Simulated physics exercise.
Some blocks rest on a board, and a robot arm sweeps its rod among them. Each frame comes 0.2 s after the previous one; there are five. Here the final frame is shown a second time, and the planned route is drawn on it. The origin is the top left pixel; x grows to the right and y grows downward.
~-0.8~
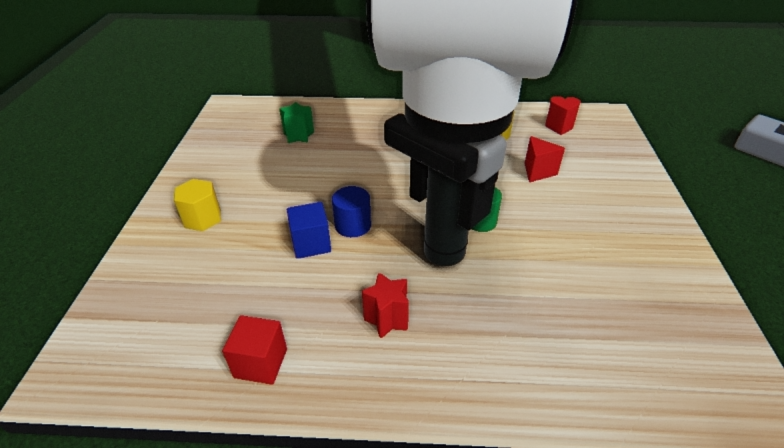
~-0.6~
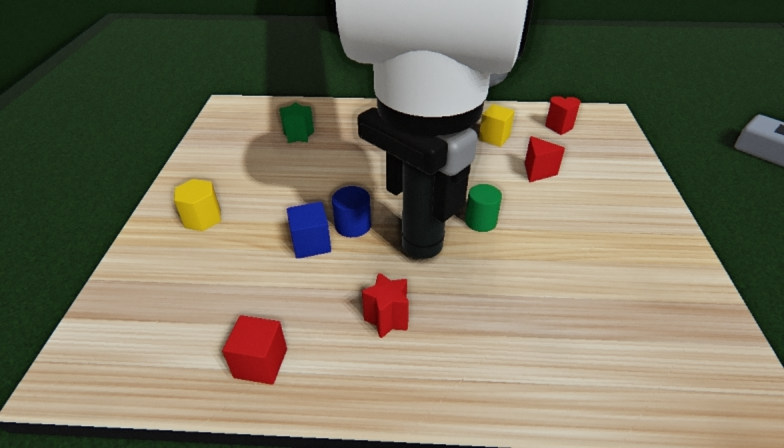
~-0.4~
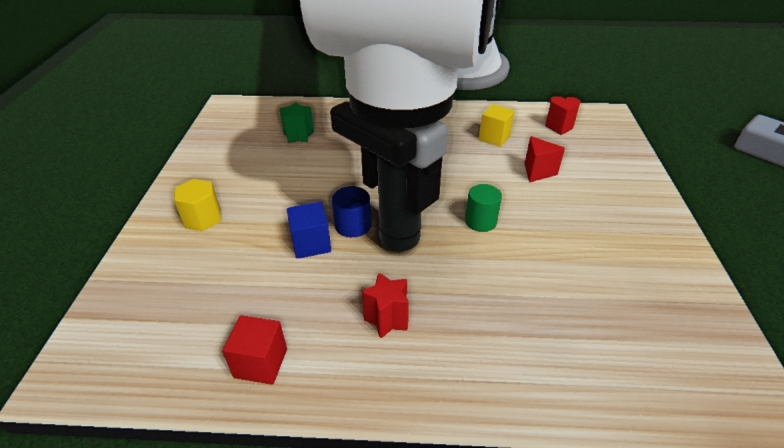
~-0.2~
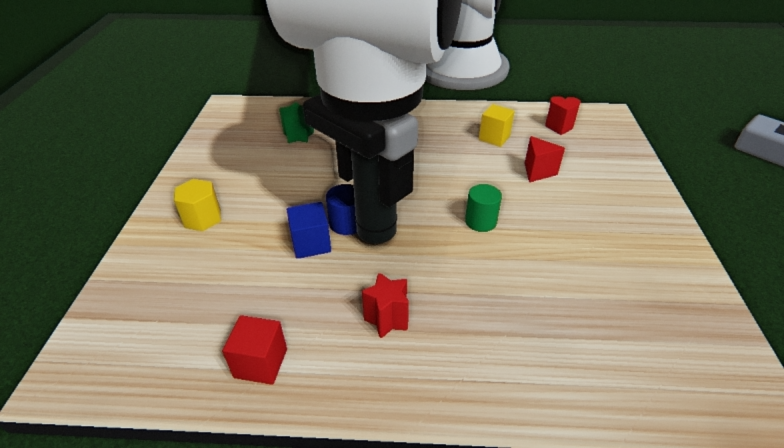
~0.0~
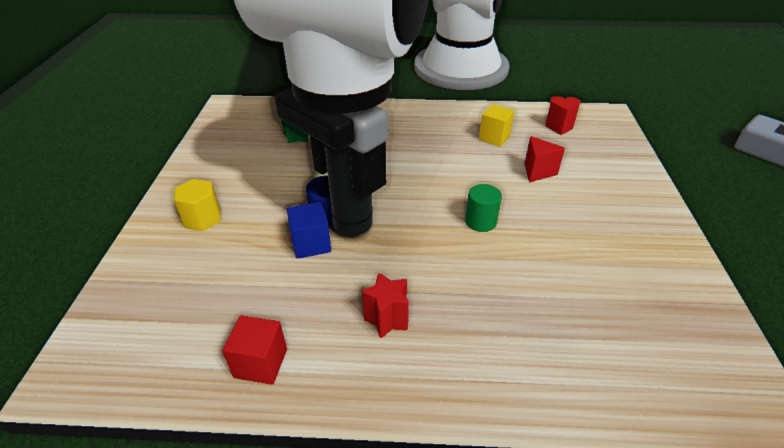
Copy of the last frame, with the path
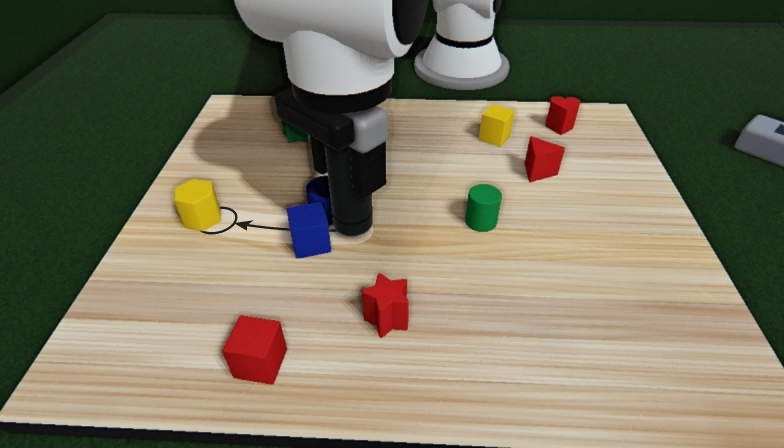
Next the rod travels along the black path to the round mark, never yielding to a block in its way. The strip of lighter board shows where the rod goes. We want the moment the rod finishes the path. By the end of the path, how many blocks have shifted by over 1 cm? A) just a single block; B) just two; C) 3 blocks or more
My pick is C.
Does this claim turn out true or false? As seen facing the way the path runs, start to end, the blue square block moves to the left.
That statement is accurate.
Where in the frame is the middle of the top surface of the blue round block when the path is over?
The point I'd pick in the picture is (299, 178).
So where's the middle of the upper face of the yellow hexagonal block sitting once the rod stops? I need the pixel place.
It is going to be at (171, 187).
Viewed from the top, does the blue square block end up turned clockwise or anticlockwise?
It twists against the clock when seen from above.
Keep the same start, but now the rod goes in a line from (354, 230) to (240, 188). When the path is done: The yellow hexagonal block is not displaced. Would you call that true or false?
This is true.
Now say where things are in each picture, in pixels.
Lower end of the rod (445, 252), tops of blocks, yellow hexagonal block (193, 190), blue square block (307, 215), blue round block (351, 197), in the first picture.
Rod (423, 245), blocks as before, in the second picture.
Rod (400, 238), blocks as before, in the third picture.
Rod (377, 231), blue round block (345, 195), in the fourth picture.
Rod (353, 224), yellow hexagonal block (193, 190), blue square block (307, 215), blue round block (324, 186), in the fifth picture.
The drawn path runs from (354, 230) via (306, 230) and (260, 227), ending at (217, 220).
What follows on the original path. One third of the way, rod (305, 224); blue square block (274, 224), turned 50° anticlockwise; blue round block (300, 178).
Two thirds of the way, rod (258, 220); blue square block (267, 227), turned 65° anticlockwise; blue round block (299, 178).
At the end, rod (215, 214); yellow hexagonal block (171, 187); blue square block (267, 227), turned 65° anticlockwise; blue round block (299, 178).
